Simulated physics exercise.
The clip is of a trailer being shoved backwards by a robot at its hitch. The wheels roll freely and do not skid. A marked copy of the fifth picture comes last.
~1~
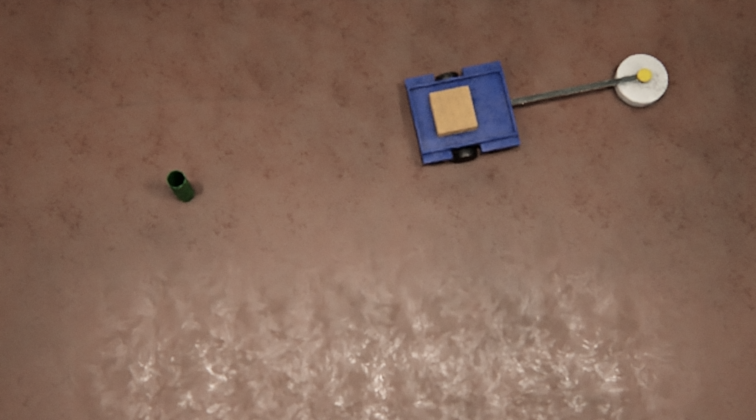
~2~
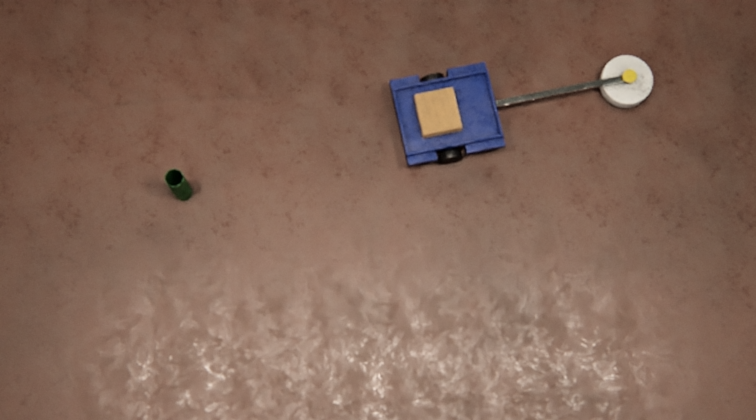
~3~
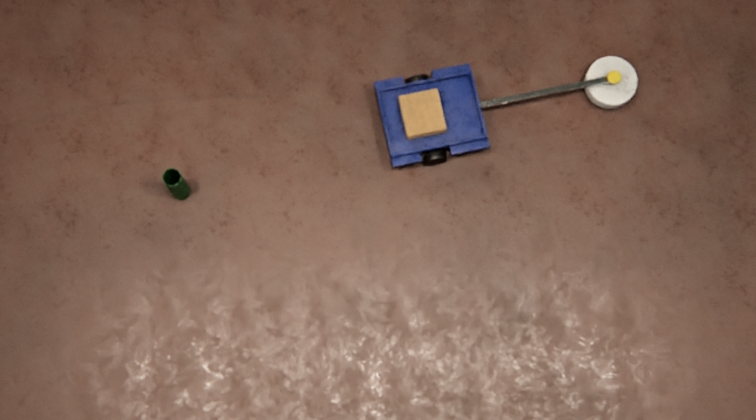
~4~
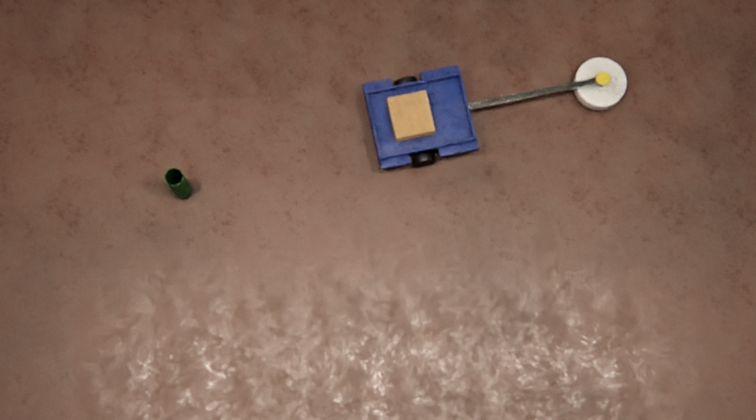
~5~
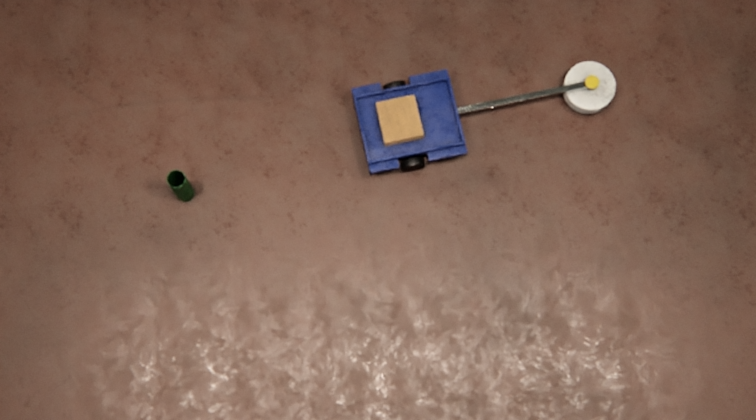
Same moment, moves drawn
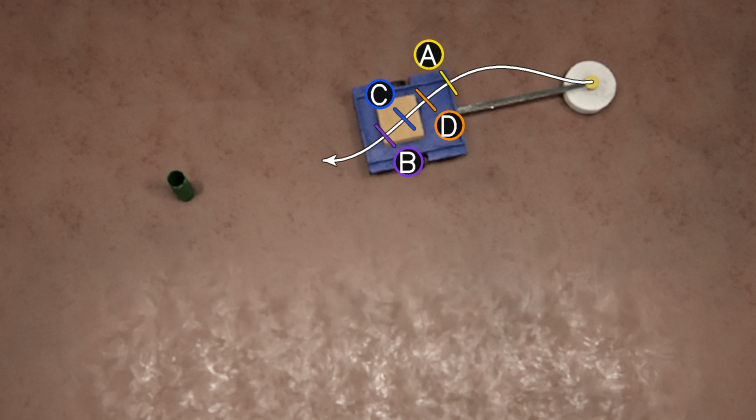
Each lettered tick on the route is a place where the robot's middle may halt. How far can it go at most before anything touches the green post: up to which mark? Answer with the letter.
Stop at D.
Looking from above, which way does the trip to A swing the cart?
Anticlockwise.
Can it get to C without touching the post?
No.
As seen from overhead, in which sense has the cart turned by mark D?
Anticlockwise.
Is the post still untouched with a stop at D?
Yes.
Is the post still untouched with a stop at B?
No.
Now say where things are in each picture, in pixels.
Blue cart (462, 111); green post (185, 194); robot (641, 79), in the first frame.
Robot (627, 80); blue cart (447, 113); green post (184, 193), in the second frame.
Robot (611, 82); blue cart (432, 114); green post (181, 192), in the third frame.
Robot (601, 83); blue cart (420, 116); green post (183, 191), in the fourth frame.
Robot (590, 87); blue cart (409, 120); green post (186, 193), in the fifth frame.
On the marked copy, A at (449, 83); B at (385, 136); C at (405, 119); D at (426, 100); the route from (592, 82) via (443, 86) to (323, 160).
Following D. Soon after the start, robot (530, 76), cart (356, 134).
Later, robot (470, 77), cart (304, 156).
In the end, robot (425, 104), cart (255, 181); nothing has been touched.
As for the rest, A is safe but short; B is too far, the post has been hit; C is too far, the post has been hit.
